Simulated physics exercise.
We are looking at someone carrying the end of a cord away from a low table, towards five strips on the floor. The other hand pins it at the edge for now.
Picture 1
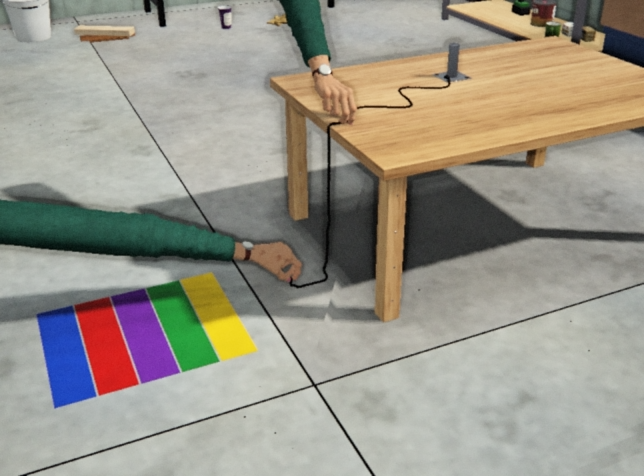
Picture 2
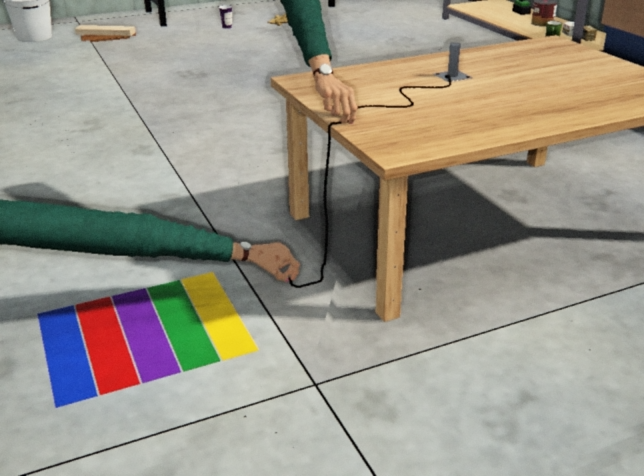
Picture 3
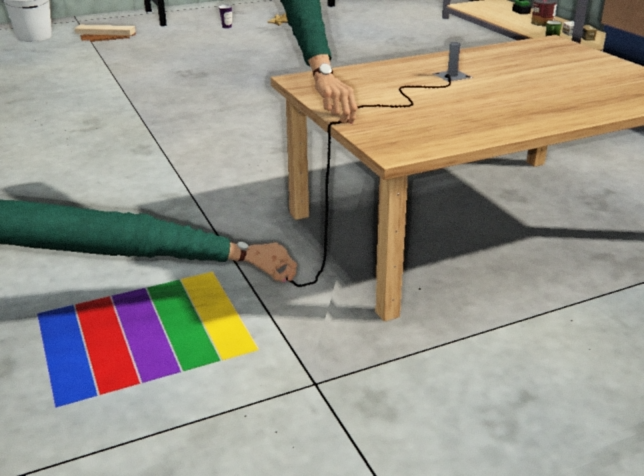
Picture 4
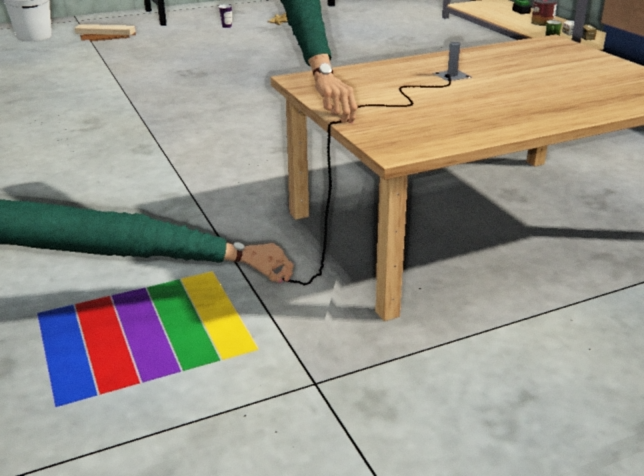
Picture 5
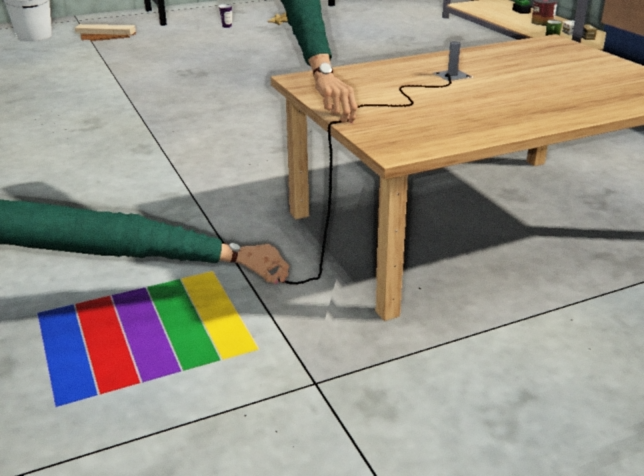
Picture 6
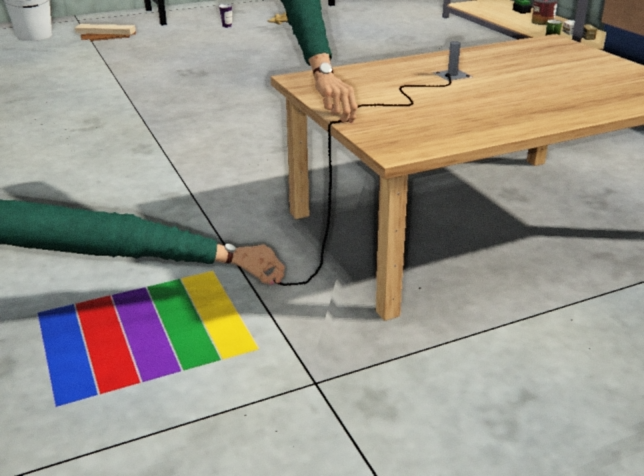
In the video, one hand pins a black cord at the edge of a low wooden table while another hand, holding its end near the floor, moves slightly left toward five coloured strips, yellow the nearest.
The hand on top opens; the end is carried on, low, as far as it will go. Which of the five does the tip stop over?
It gets as far as the red strip.
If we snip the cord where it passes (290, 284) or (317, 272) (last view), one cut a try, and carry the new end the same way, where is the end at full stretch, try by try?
Try by try, around (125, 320) and (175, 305).
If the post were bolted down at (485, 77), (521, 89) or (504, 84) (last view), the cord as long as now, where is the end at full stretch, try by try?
In that order: (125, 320), (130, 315) and (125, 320).
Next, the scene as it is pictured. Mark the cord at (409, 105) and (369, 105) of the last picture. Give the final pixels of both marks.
They go to (353, 107) and to (323, 120).
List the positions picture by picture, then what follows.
In the first picture, end (291, 278); yellow (231, 339); green (194, 350); purple (154, 361); red (114, 372); blue (71, 383).
In the second picture, end (290, 278); cord through (447, 87) (404, 95) (369, 106) (330, 130) (325, 198) (324, 264).
In the third picture, end (287, 278).
In the fourth picture, end (283, 279); cord through (447, 86) (404, 94) (368, 106) (330, 129) (329, 197) (322, 263).
In the fifth picture, end (279, 280).
In the sixth picture, end (275, 281); cord through (447, 85) (404, 94) (369, 105) (330, 128) (330, 196) (322, 263).
Early on, end near (169, 307); over green.
Midway, end near (123, 319); over purple.
At the end of the slack, end near (95, 326); over red. The red one.
